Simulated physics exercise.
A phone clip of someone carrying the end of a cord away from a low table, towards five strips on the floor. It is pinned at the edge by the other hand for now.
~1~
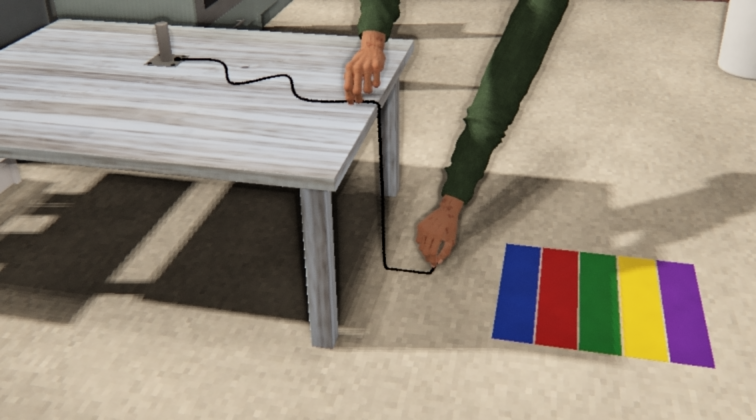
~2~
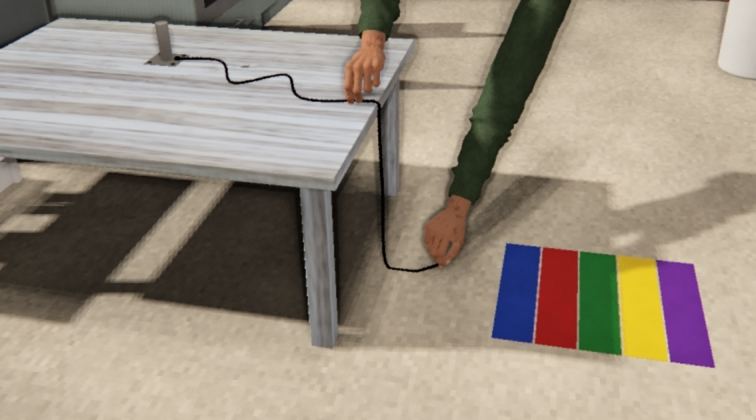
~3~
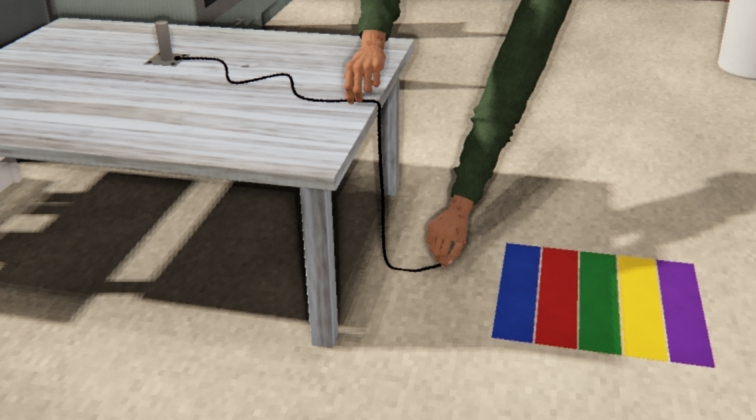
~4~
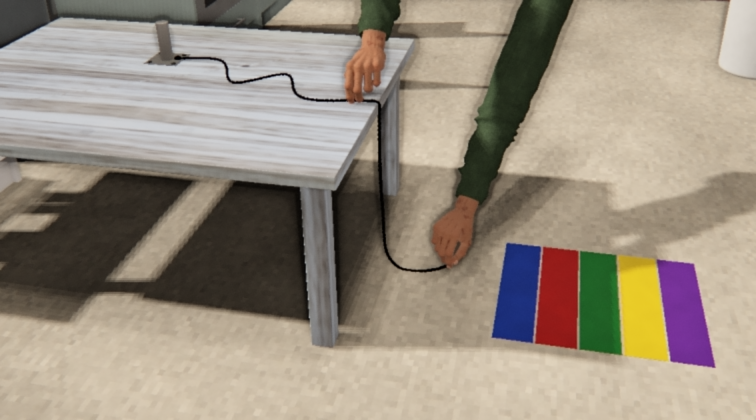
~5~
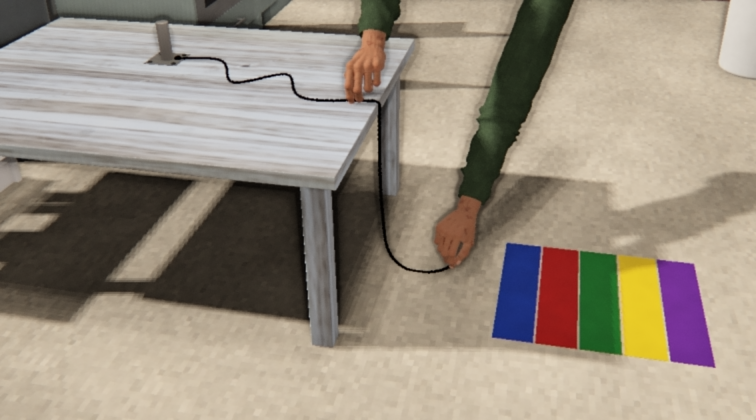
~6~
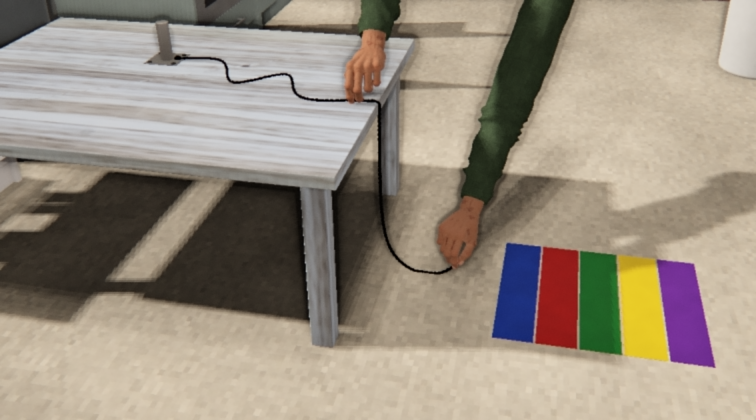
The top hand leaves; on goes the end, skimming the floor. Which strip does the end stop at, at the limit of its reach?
It stops at the yellow strip.
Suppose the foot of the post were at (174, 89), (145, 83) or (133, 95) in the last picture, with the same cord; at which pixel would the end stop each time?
Somewhere near (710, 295), (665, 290) and (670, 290), in that order.
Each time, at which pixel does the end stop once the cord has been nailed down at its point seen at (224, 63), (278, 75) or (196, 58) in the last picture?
Per try (px, approx.): (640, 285); (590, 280); (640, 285).
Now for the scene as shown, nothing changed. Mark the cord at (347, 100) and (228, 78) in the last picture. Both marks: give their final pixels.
They go to (417, 123) and to (259, 74).
A little later, end near (565, 276); over red.
Next, end near (617, 283); over green.
When it is tight, end near (648, 286); over yellow. It gets as far as the yellow strip.
